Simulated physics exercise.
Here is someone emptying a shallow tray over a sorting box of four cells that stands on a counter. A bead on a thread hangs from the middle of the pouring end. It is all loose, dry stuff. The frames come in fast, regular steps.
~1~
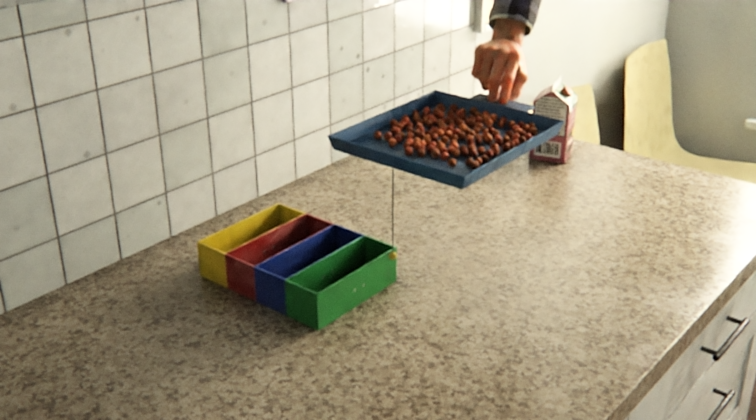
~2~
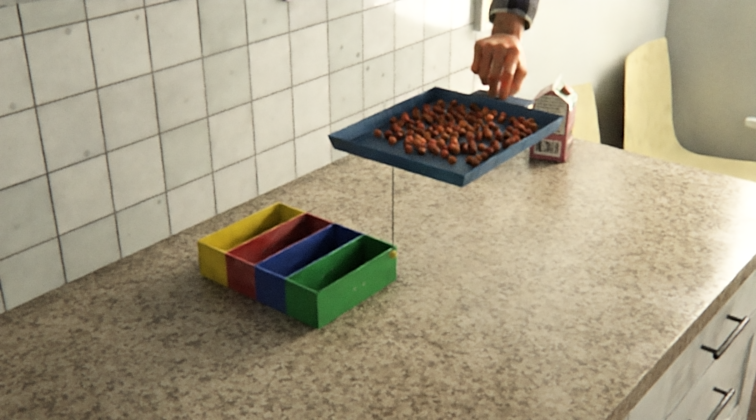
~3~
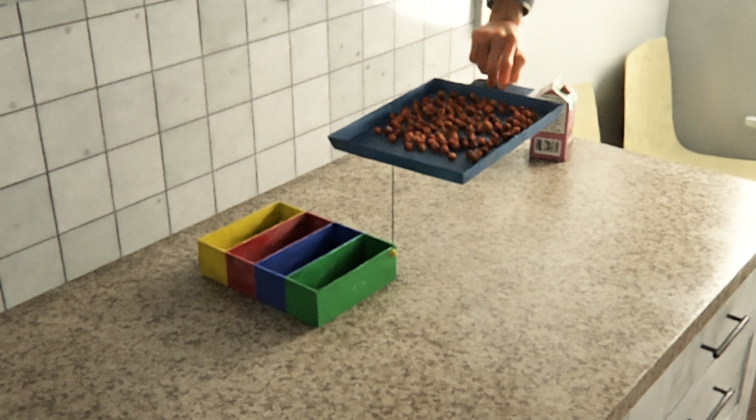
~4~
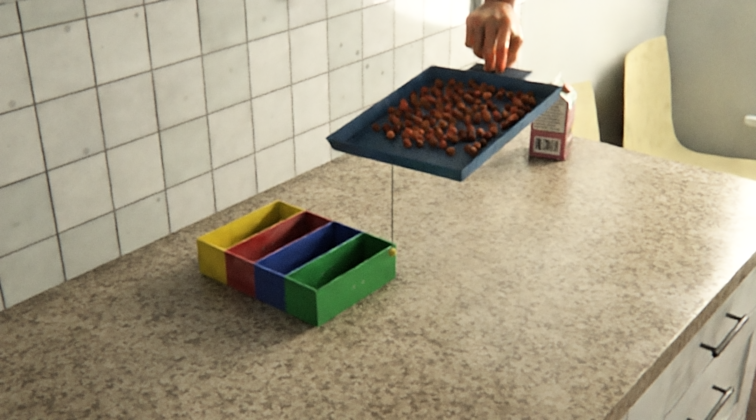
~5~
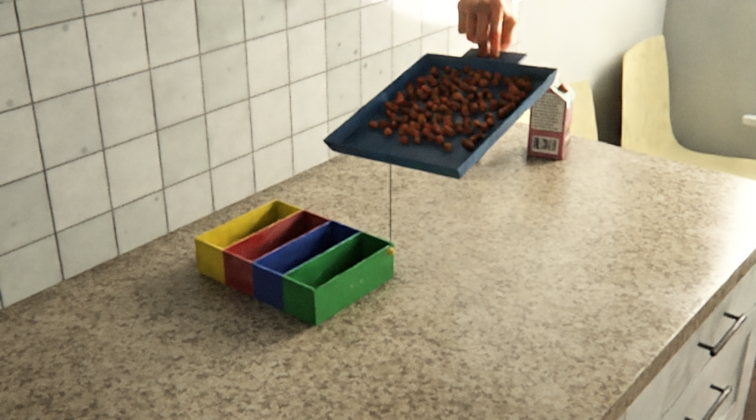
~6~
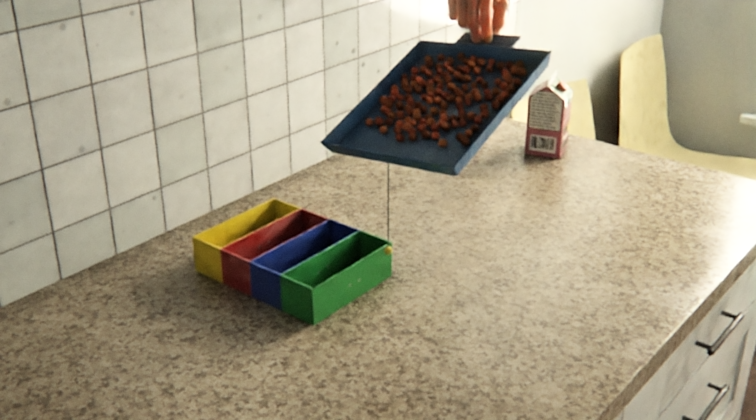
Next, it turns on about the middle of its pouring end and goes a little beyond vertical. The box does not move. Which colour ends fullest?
It favours the green compartment.
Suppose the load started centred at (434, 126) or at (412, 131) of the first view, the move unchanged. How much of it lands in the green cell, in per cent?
The first gives 30 %, the second 40 %.
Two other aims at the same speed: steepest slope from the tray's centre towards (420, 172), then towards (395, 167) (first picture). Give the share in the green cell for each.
Near 0 % and 30 %.
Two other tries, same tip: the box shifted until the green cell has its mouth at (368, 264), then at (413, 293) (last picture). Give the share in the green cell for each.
In turn 30 and 0 in a hundred.
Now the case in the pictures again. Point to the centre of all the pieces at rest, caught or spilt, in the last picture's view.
Roughly at (327, 292).
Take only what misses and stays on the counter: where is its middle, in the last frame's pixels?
Close to (351, 320).
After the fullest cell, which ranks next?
Next in line is blue.
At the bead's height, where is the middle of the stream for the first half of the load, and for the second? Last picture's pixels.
Around (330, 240) and then (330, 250).
Shortly afterwards, tray tipped steeply; all but a few on the tray; only a few falling or outside the box.
Next, tray tipped past a quarter turn; near two thirds on the tray; a little in the green cell; a little in the blue cell; only a few in the red cell; a little falling or outside the box.
Some moments later, tray tipped past a quarter turn; near a third in the green cell; near a quarter in the blue cell; only a few in the red cell; near a quarter falling or outside the box.
In the end, tray tipped past a quarter turn; near a third in the green cell; near a quarter in the blue cell; only a few in the red cell; none at all in the yellow cell; near a quarter outside the box.
